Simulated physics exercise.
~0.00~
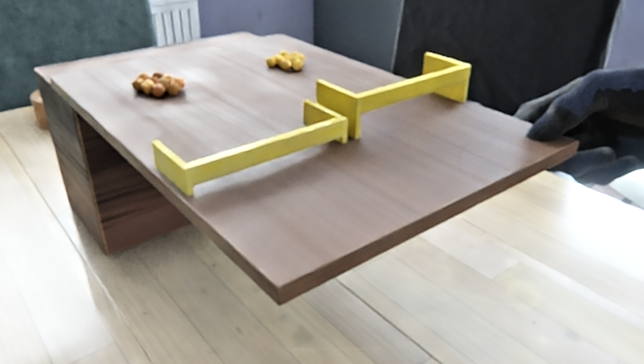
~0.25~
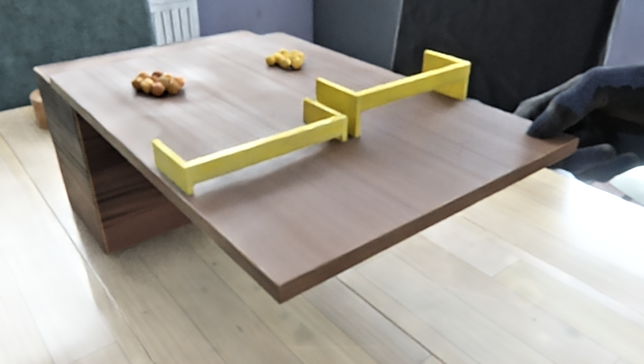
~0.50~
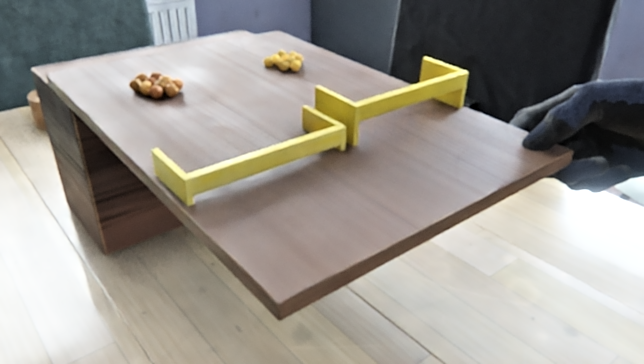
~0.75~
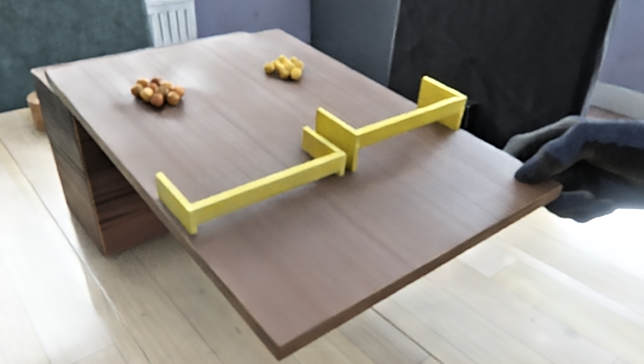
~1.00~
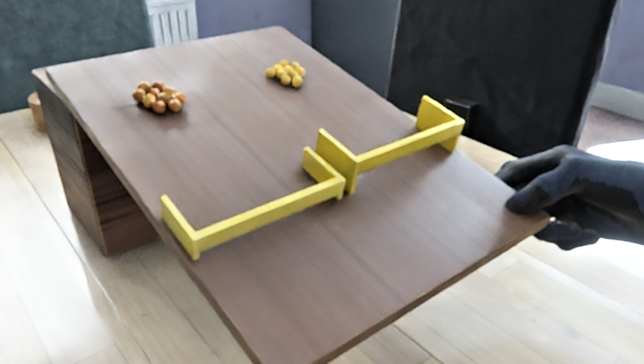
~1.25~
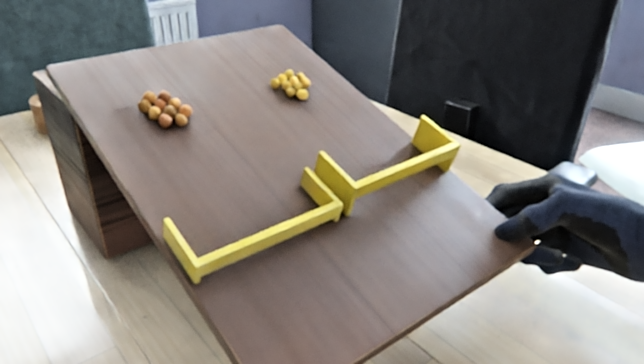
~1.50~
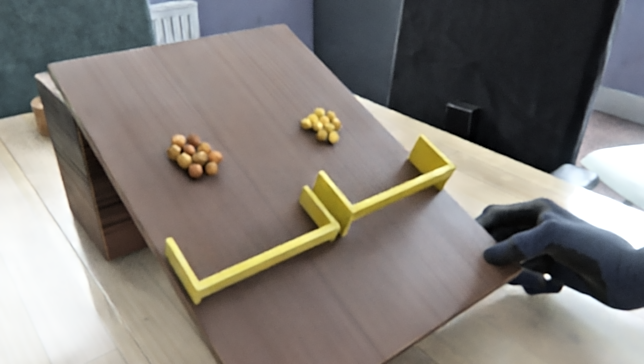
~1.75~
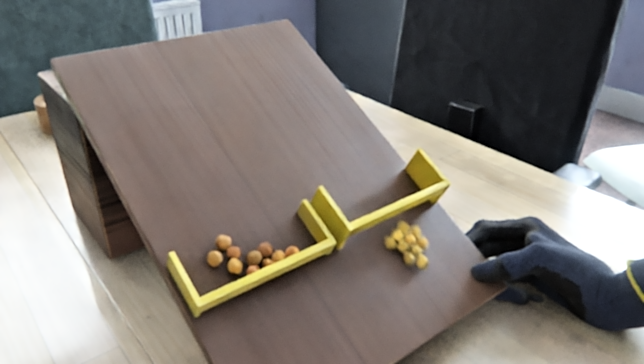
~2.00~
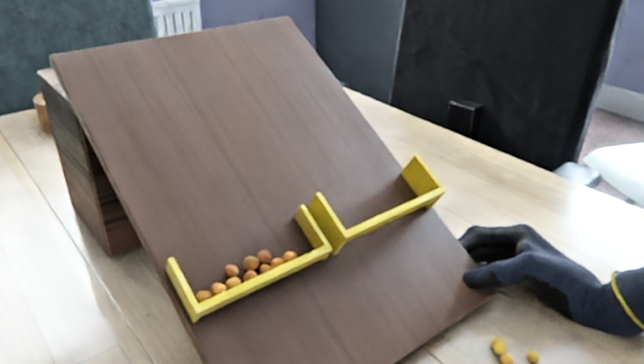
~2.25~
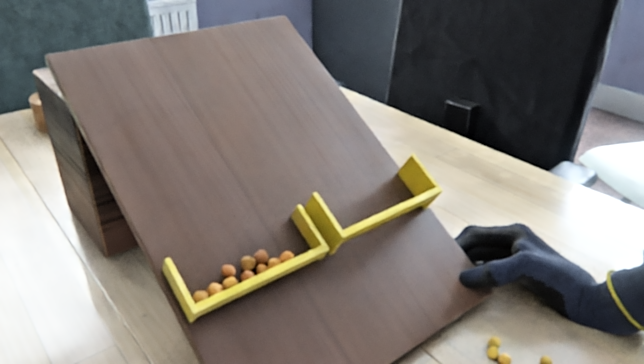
A brown board, propped on a dark wooden block on a pale table and seen from slightly above, carries a cluster of orange balls at left, a cluster of yellow balls farther back, and two yellow bracket-shaped gates. A dark-gloved hand at the right lowers the board's near end, and the slope steepens while both clusters at first stay put. Then they slide down together toward the gates. The orange balls stop against the left gate, while the yellow ones pass under the right gate and roll off onto the table. At the end the board rests steeply tilted, the hand still at its edge.
